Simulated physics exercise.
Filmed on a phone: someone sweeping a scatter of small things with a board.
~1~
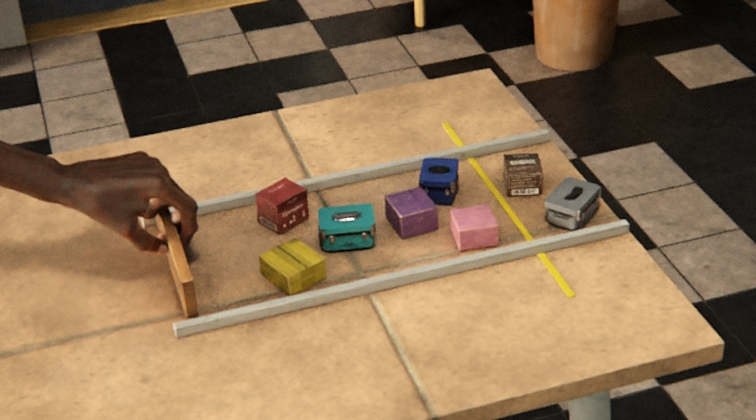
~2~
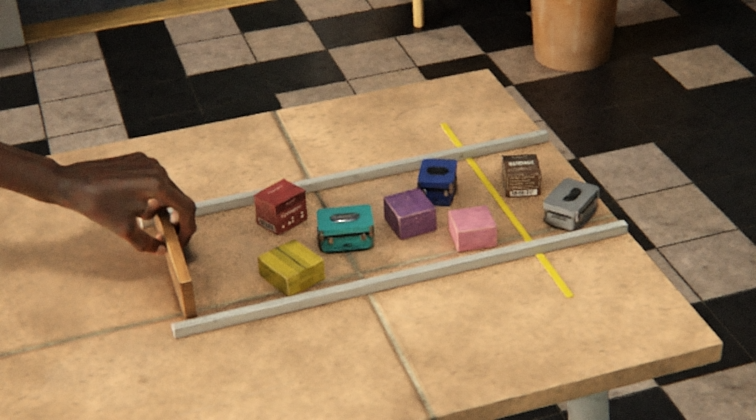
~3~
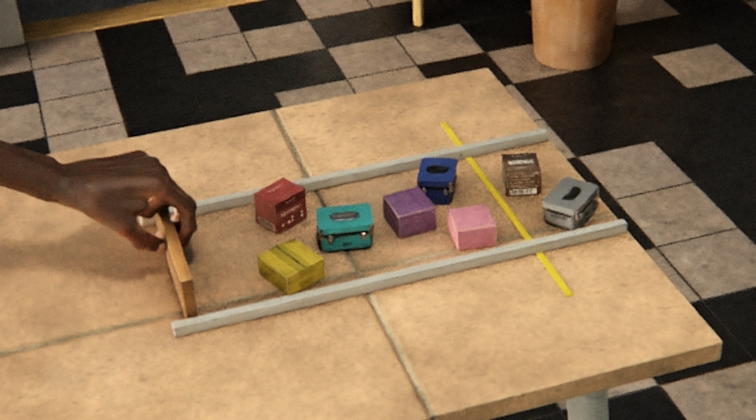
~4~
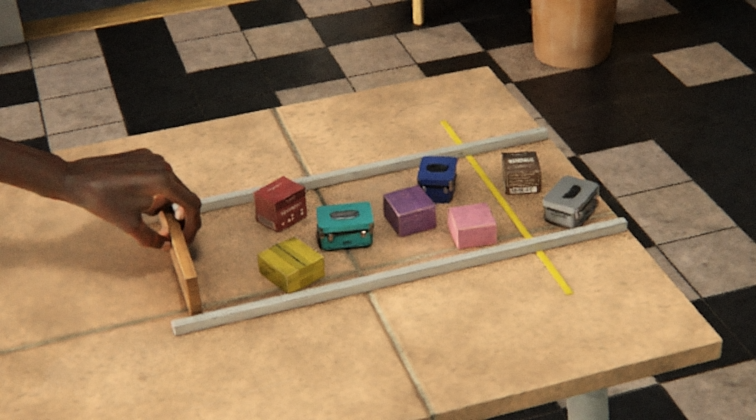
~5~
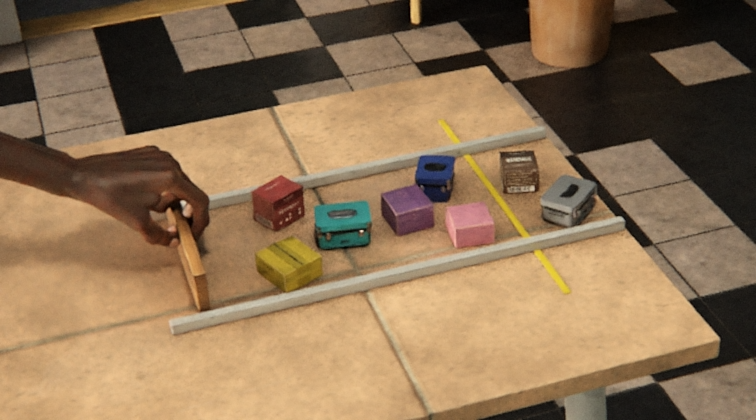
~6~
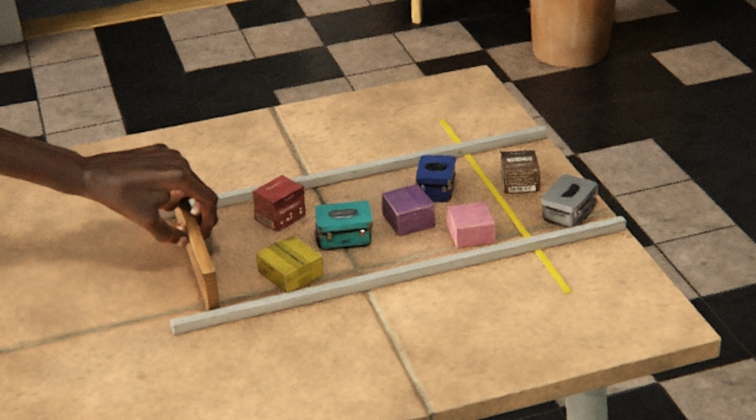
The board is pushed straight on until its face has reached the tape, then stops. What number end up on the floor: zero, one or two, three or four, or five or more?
Here the number that fall off is one or two.
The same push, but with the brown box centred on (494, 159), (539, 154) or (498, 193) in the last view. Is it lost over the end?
Place by place, it stays on; survives; drops off.
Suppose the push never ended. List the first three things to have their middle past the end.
Earliest first: The grey case, the brown box, the purple block.
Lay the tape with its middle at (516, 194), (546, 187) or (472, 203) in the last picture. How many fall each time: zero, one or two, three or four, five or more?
For each place: One to two; five or over; none.
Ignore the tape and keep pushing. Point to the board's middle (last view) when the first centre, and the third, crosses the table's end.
Near (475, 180) and (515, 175).
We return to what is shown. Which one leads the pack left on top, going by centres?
That is the purple block.
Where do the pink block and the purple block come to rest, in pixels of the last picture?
Near (576, 199) and (567, 176).
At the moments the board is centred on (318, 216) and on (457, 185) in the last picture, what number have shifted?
3 and 8.
Soon after, none off yet; grey case at rest near (569, 202); brown box at rest near (520, 171); pink block at rest near (471, 224).
Then, none off yet; grey case at rest near (569, 202); brown box at rest near (520, 171); pink block moving near (482, 221).
At rest, the number that fall off is one or two; fallen, brown box and grey case.
